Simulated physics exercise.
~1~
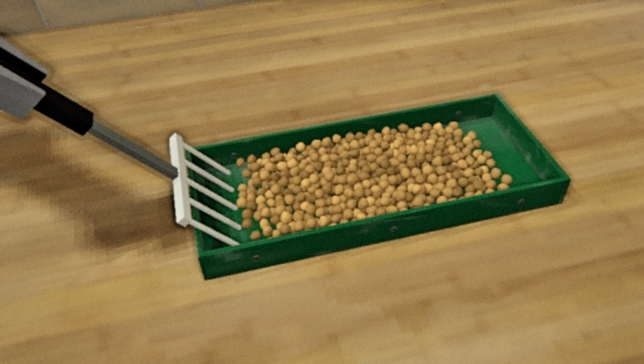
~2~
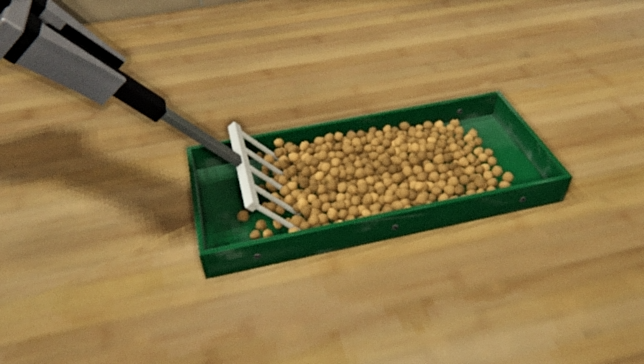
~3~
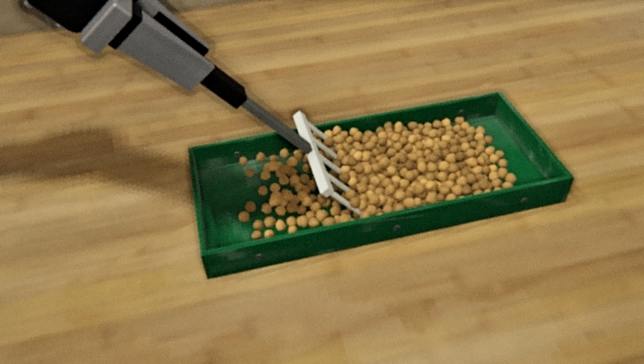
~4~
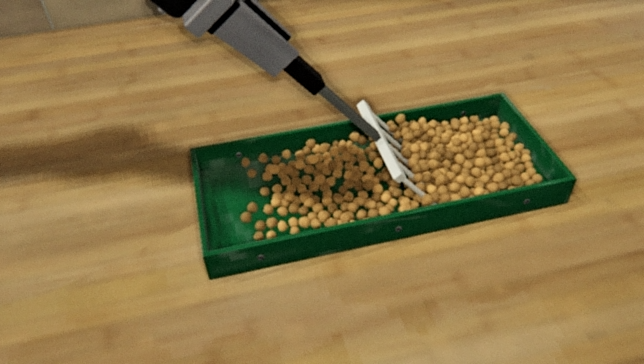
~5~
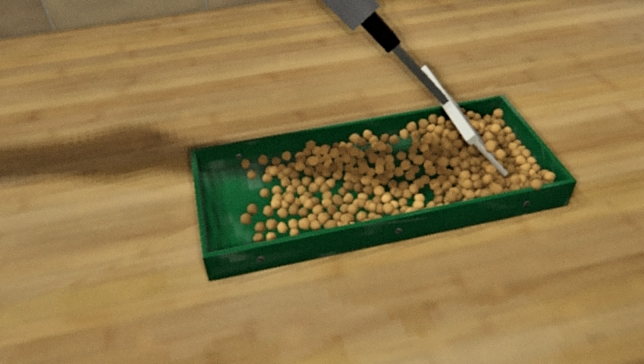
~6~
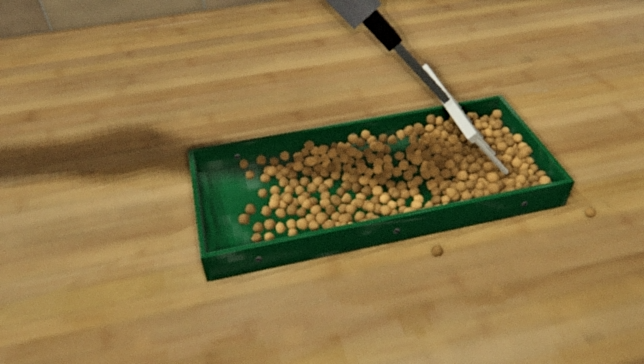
On a wooden table top, a robot arm dragged a white comb rightward through a green trough of chickpeas, spreading some behind its teeth and crowding others toward the right end, until it stopped there and two chickpeas lay outside on the table.
